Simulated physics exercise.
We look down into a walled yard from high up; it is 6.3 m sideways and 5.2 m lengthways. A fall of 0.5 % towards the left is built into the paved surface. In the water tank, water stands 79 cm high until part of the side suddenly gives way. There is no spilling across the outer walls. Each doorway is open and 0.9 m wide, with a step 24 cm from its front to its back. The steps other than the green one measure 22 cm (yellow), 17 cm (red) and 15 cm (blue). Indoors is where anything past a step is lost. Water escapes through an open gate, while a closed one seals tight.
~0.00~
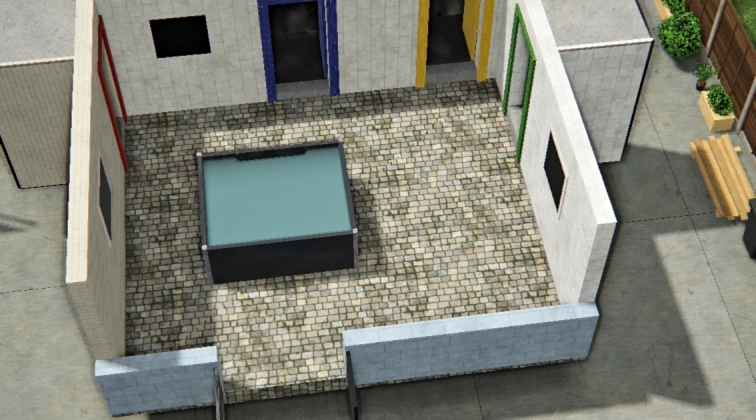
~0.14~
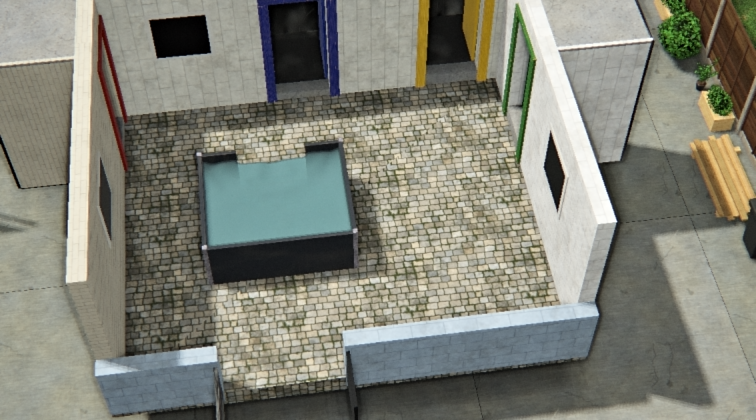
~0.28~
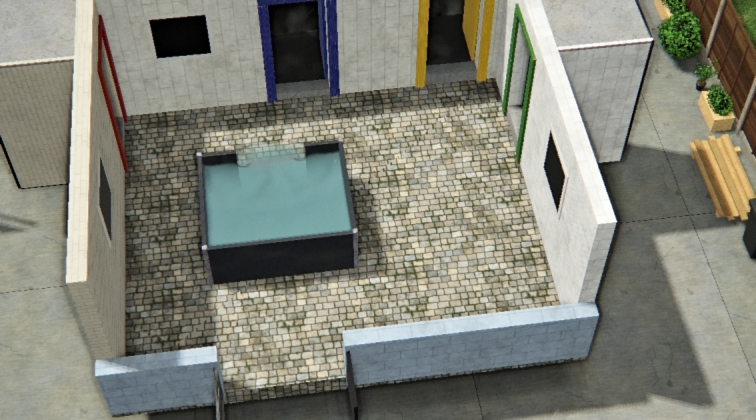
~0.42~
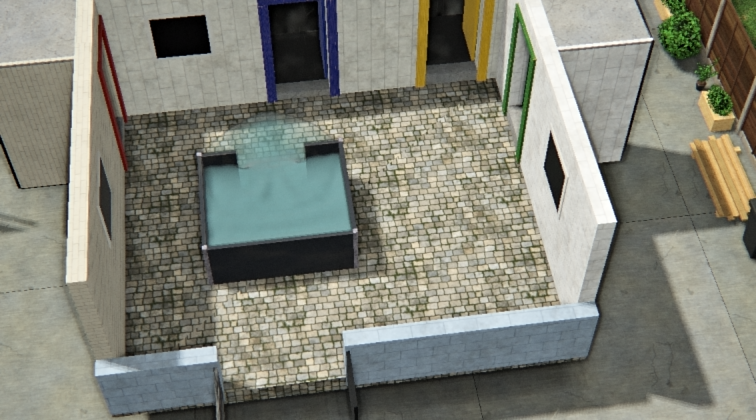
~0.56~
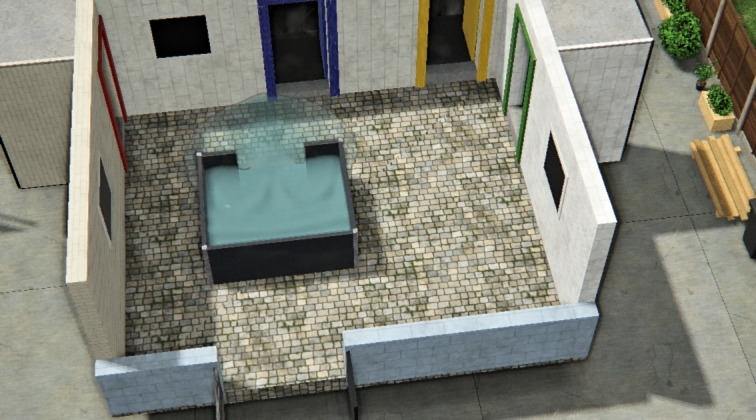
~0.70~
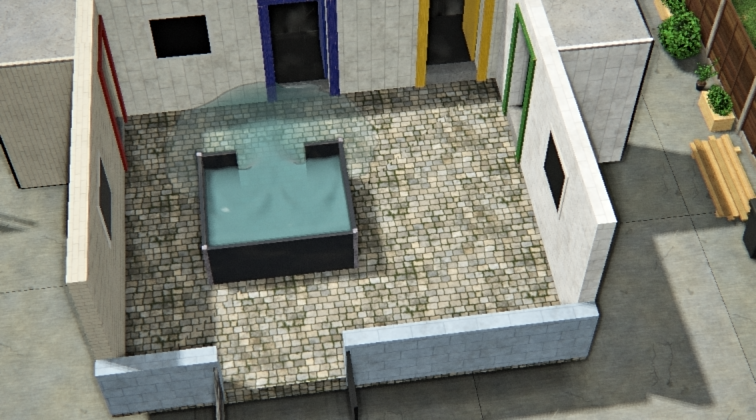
Water in a dark-sided tank in a walled, paved yard starts pouring through a gap in the far side, then fans out in a thin, widening sheet across the paving towards the back wall, reaching the blue doorway.
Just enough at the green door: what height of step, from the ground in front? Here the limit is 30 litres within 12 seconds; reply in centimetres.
Some 9.5 cm.
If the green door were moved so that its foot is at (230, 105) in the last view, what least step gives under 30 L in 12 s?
Minimum: About 35 cm.
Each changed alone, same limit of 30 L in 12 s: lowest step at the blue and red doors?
You'd want about 33 centimetres at blue and about 29 centimetres at red.
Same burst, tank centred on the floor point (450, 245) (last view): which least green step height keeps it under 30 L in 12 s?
Close to 16 cm would do it.
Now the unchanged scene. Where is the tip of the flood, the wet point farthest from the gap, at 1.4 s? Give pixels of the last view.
(446, 89).
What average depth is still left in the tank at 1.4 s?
Around 50 cm on average.
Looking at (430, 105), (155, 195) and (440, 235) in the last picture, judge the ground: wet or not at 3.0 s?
One by one: Drenched, drenched, clear.
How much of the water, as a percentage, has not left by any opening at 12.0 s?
Close to 72 in a hundred.
After 1.4 s water covers 20 % of the floor, deepest (44 cm) near (256, 109); it has not reached the green door.
After 3.0 s water covers 45 % of the floor, deepest (29 cm) near (126, 130); 17 cm at the green door, 0 litres in over its 25 cm step.
After 12.0 s water covers 95 % of the floor, deepest (11 cm) near (127, 389); 4 cm at the green door, 0 litres in over its 25 cm step.
At the green door as built, the water arrived by 2.3 s and peaked near 17 cm at 3.0 s.
Run again over the same 12 s with other heights there, 50 litres in over 8 cm, 22 litres over 10.5 cm. The limit of 30 litres is kept from about 9.5 cm up.
